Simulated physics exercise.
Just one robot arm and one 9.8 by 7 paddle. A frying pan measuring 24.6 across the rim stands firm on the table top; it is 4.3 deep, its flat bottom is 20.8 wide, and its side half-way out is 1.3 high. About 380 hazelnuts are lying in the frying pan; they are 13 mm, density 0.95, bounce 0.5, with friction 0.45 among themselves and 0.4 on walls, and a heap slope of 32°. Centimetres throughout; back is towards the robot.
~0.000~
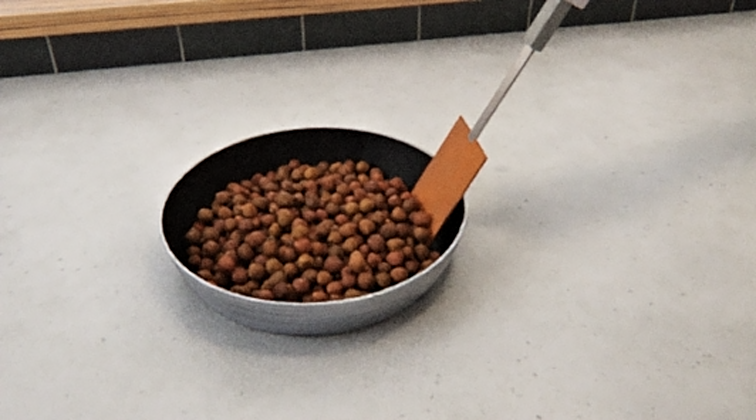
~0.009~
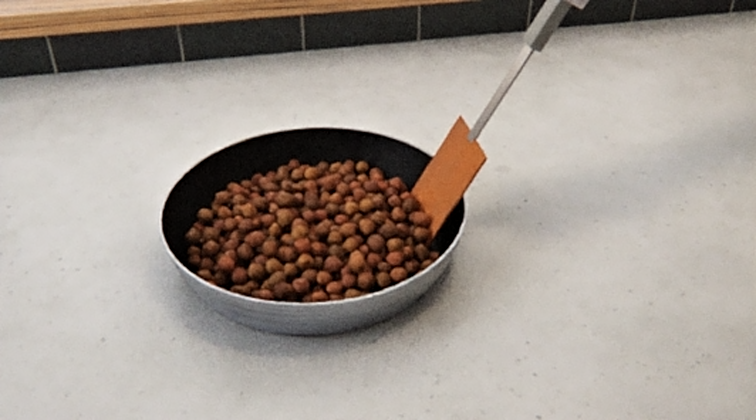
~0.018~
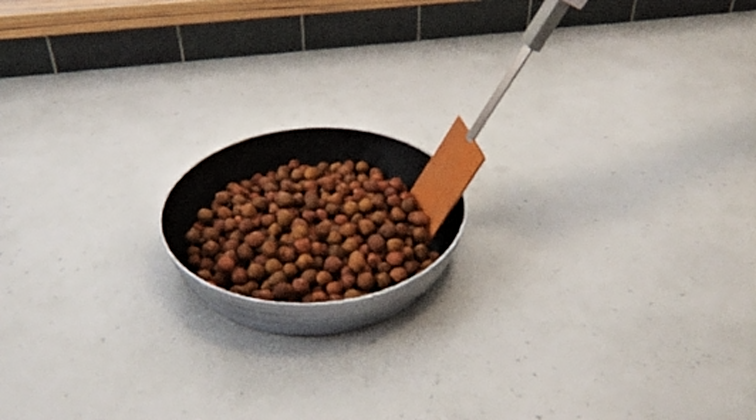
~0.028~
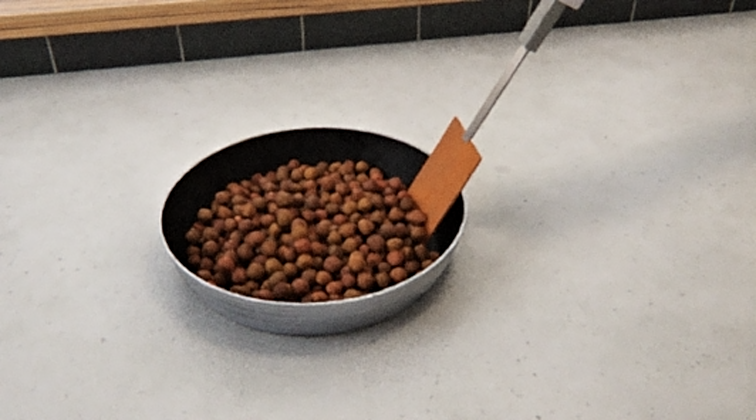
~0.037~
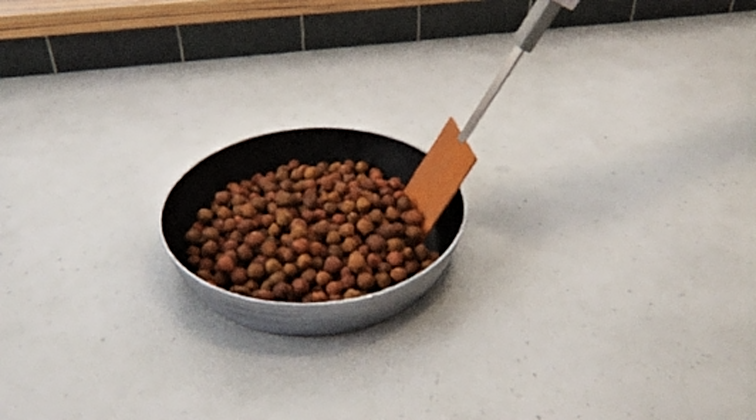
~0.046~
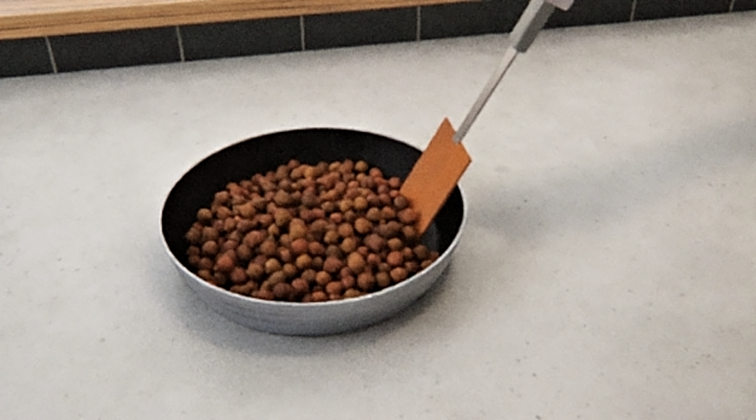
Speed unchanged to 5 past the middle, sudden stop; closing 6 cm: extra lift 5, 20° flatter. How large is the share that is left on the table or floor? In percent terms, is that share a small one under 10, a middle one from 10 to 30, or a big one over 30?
A small one.
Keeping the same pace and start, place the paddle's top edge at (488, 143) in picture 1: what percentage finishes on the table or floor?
Roughly 0 percent ends on the table or floor.
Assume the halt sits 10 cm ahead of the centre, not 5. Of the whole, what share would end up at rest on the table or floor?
With that change, I'd expect about 15 per cent.
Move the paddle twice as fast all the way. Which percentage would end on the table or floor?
I'd expect near 10 per cent.
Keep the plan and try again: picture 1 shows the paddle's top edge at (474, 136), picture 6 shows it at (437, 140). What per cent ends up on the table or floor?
About 15 per cent.
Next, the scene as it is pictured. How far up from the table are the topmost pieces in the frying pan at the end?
Some 5.0 cm above the table.
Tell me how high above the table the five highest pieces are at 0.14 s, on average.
Somewhere near 5 cm, I'd say.
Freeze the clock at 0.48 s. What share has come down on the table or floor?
Roughly 0 percent.
After 0.14 s, sloping 61°, highest piece 5 above the table; 375 in the frying pan.
After 0.24 s, sloping 52°, highest piece 6 above the table; 375 in the frying pan.
After 0.48 s, sloping 41°, highest piece 5 above the table; 372 in the frying pan, 3 on the blade or in flight.
After 1.53 s, sloping 41°, highest piece 5 above the table; 372 in the frying pan, 3 on the table or floor.
In the end, 372 in the frying pan, 3 on the table or floor. That is 1 % on the table or floor.
